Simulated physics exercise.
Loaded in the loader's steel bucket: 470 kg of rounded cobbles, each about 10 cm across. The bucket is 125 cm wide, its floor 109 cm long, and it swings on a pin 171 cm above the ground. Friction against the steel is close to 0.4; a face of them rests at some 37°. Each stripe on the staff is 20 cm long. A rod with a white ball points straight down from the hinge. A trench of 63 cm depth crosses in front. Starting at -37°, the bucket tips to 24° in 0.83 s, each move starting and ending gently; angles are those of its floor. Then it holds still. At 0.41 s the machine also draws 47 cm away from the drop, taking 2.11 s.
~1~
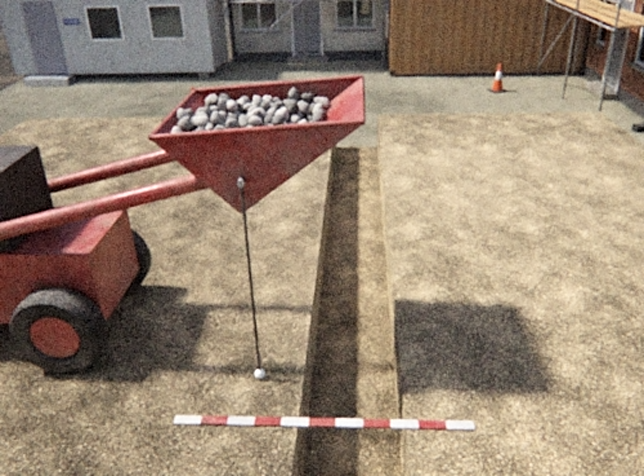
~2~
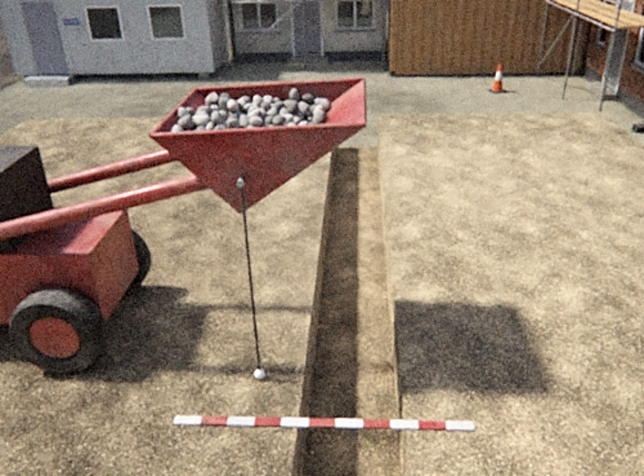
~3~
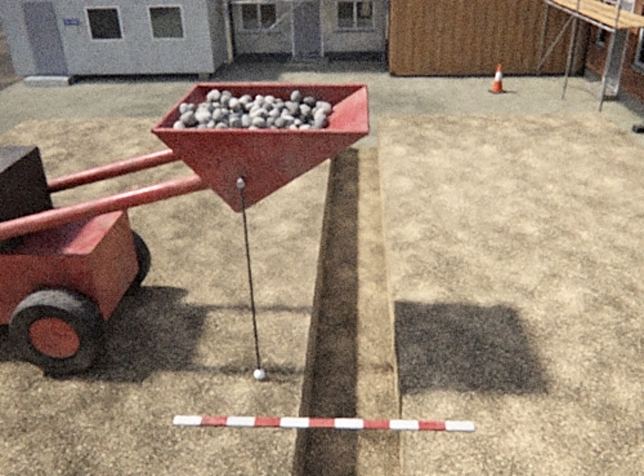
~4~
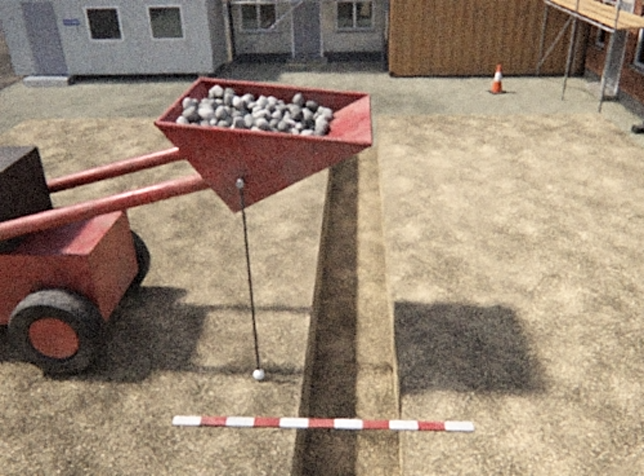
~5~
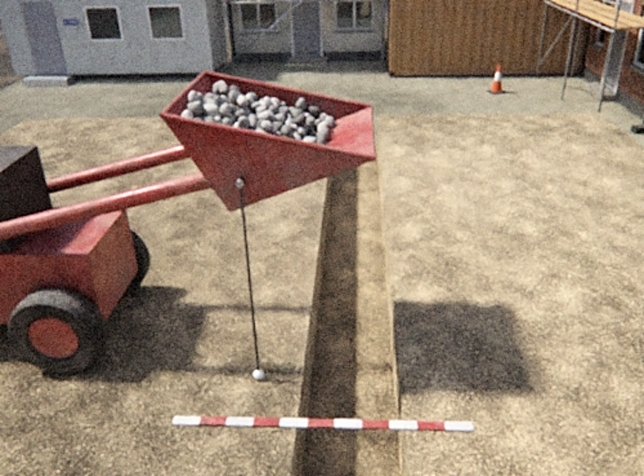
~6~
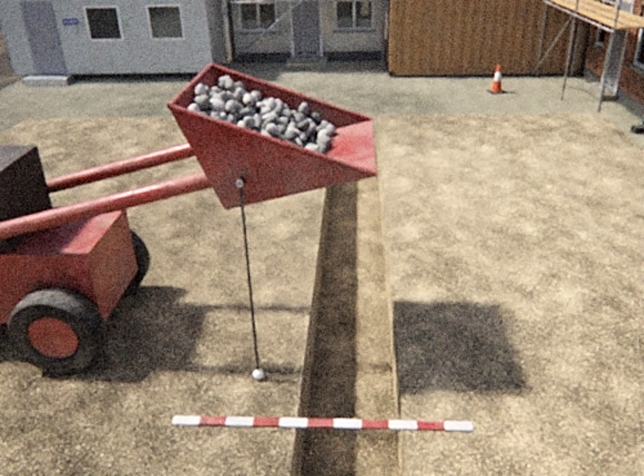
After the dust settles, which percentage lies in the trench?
Close to 70 in a hundred.
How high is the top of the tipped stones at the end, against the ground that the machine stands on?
About 16 cm above it.
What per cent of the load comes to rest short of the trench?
About 0 per cent.
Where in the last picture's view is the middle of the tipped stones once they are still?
Near (378, 374).
A little later the floor is at 14°; 100 % in the bucket; the foremost stones are at (321, 183).
Then the floor is at 24°; 99 % in the bucket, 1 % in the trench; the foremost stones are at (344, 203).
Later still the floor is at 24°; 0 % in the bucket, 72 % in the trench, 28 % past the trench; the foremost stones are at (576, 313).
In the end the floor is at 24°; 0 % in the bucket, 72 % in the trench, 28 % past the trench; the foremost stones are at (576, 313).
